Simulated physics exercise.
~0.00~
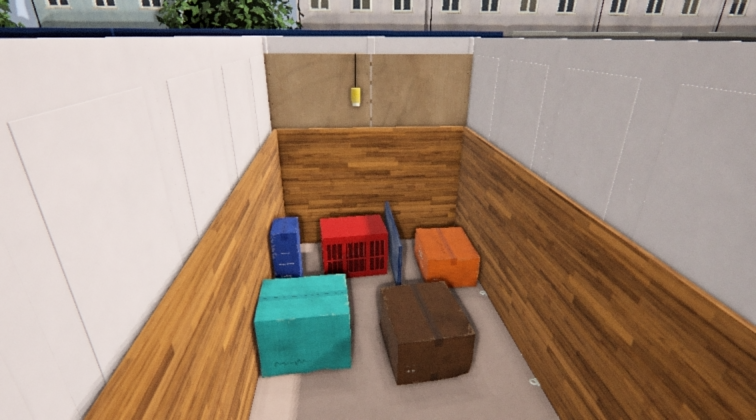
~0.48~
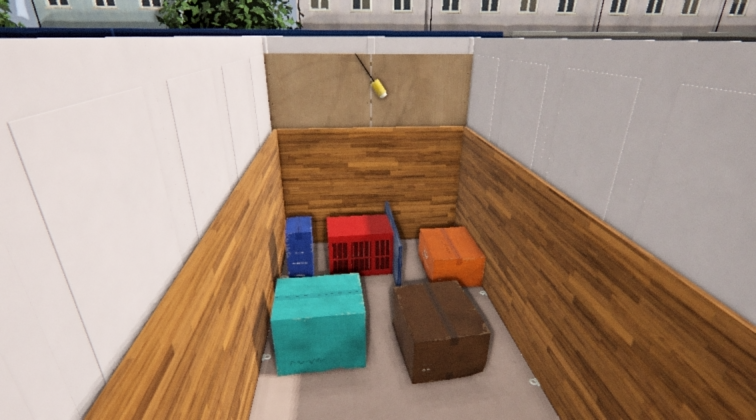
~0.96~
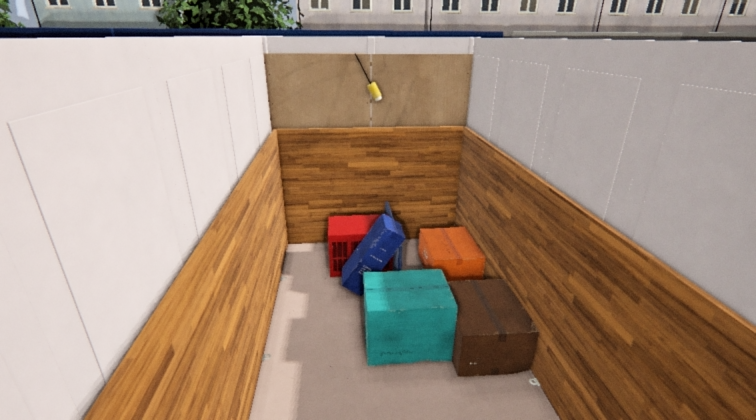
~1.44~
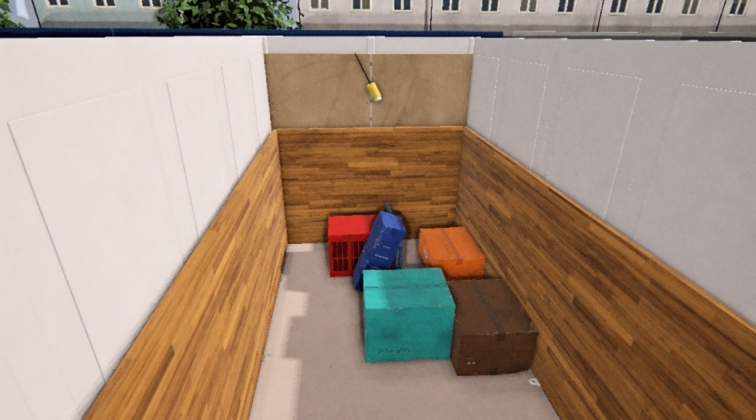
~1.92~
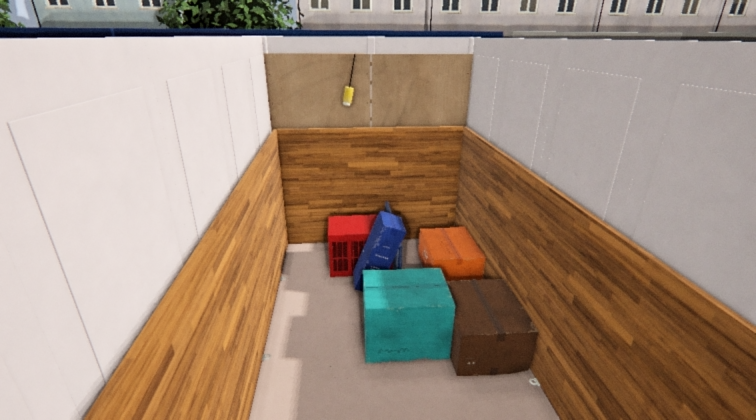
Load bay of a moving van, turquoise and brown boxes sliding right, a blue box tipping to lean by a red crate.
